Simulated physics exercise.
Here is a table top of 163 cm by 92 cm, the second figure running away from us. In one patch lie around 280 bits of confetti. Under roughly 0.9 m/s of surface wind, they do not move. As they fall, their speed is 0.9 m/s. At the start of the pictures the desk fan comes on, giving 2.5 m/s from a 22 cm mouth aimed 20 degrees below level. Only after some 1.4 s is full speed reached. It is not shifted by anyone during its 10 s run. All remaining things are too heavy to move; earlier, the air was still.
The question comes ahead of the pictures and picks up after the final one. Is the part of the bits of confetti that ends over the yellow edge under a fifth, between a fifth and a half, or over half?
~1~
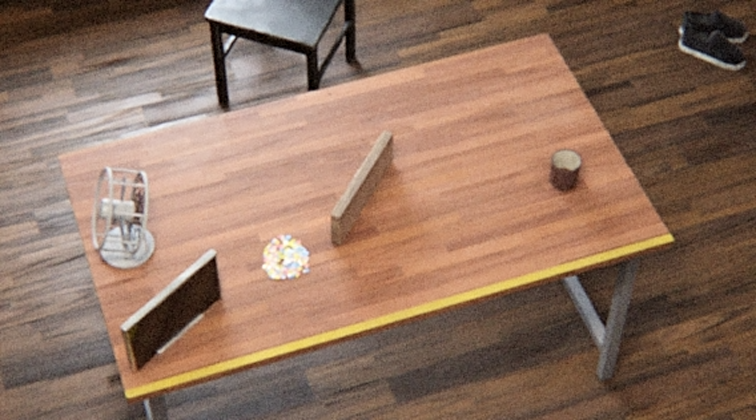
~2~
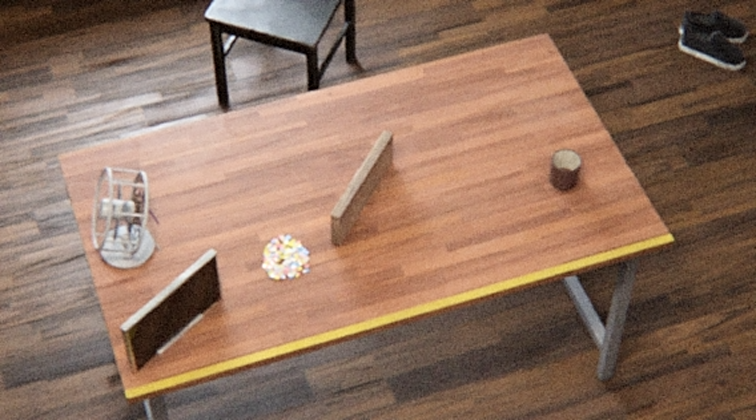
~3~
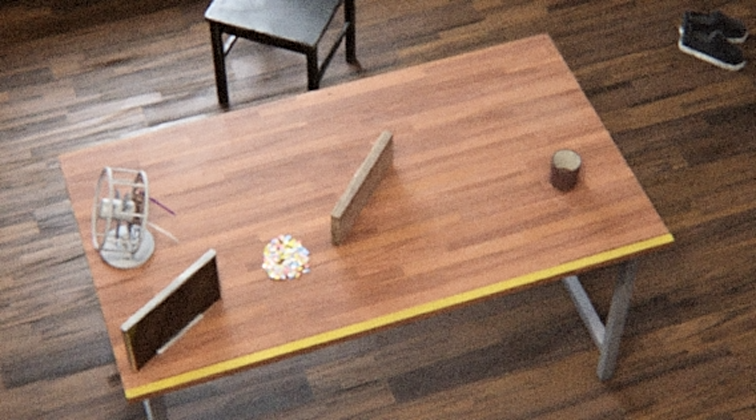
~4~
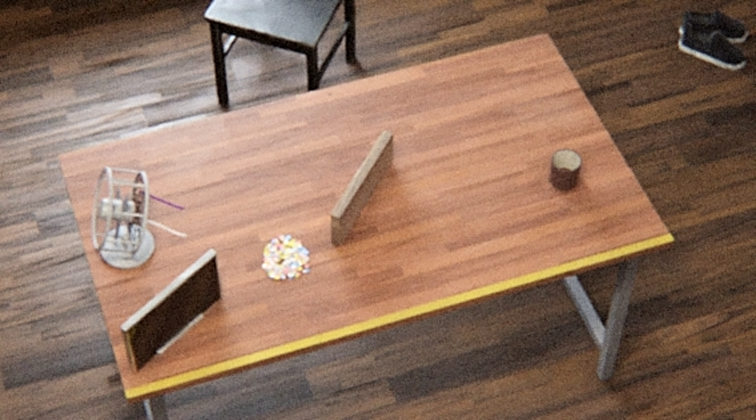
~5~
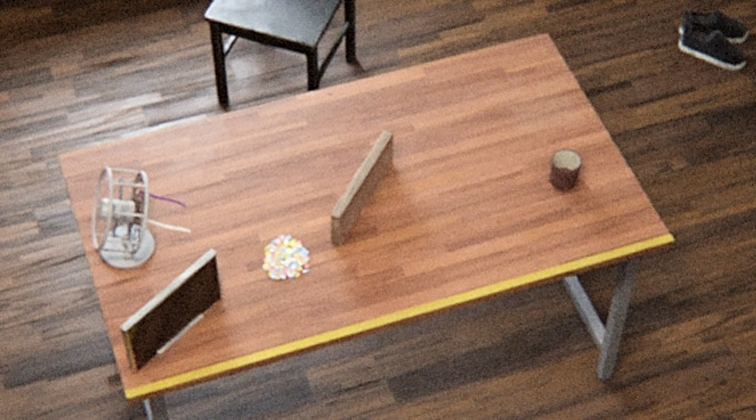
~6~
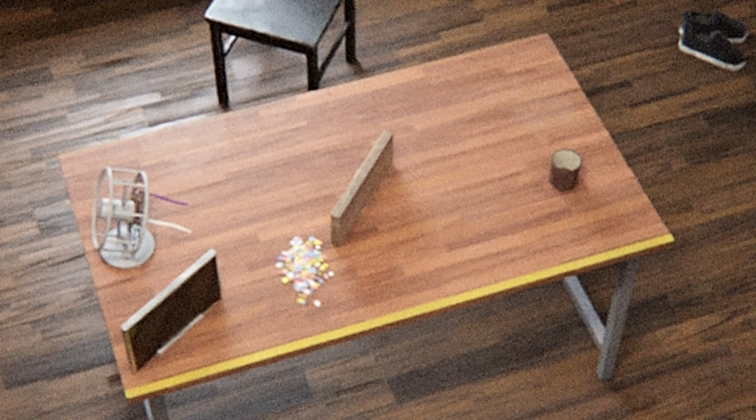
The fraction over that edge is going to exceed half.
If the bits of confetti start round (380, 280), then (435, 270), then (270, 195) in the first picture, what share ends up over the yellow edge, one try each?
In turn: 100 per cent, 80 per cent, 0 per cent.
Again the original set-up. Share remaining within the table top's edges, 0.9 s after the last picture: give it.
Around 2 in a hundred are still there.
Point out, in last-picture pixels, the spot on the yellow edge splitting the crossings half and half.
Somewhere about (416, 315).
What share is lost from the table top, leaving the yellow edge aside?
The share comes to some 0 per cent.
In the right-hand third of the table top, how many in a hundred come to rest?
0 %.
Then, 0.9 s after the last picture, 98 % are over the yellow edge; 96 % have settled or left.
Then, 2.1 s after the last picture, 100 % are over the yellow edge; 99 % have settled or left.
Then, 4.4 s after the last picture, 100 % are over the yellow edge; 100 % have settled or left.
Then, 8.9 s after the last picture, at the end, 100 % are over the yellow edge.
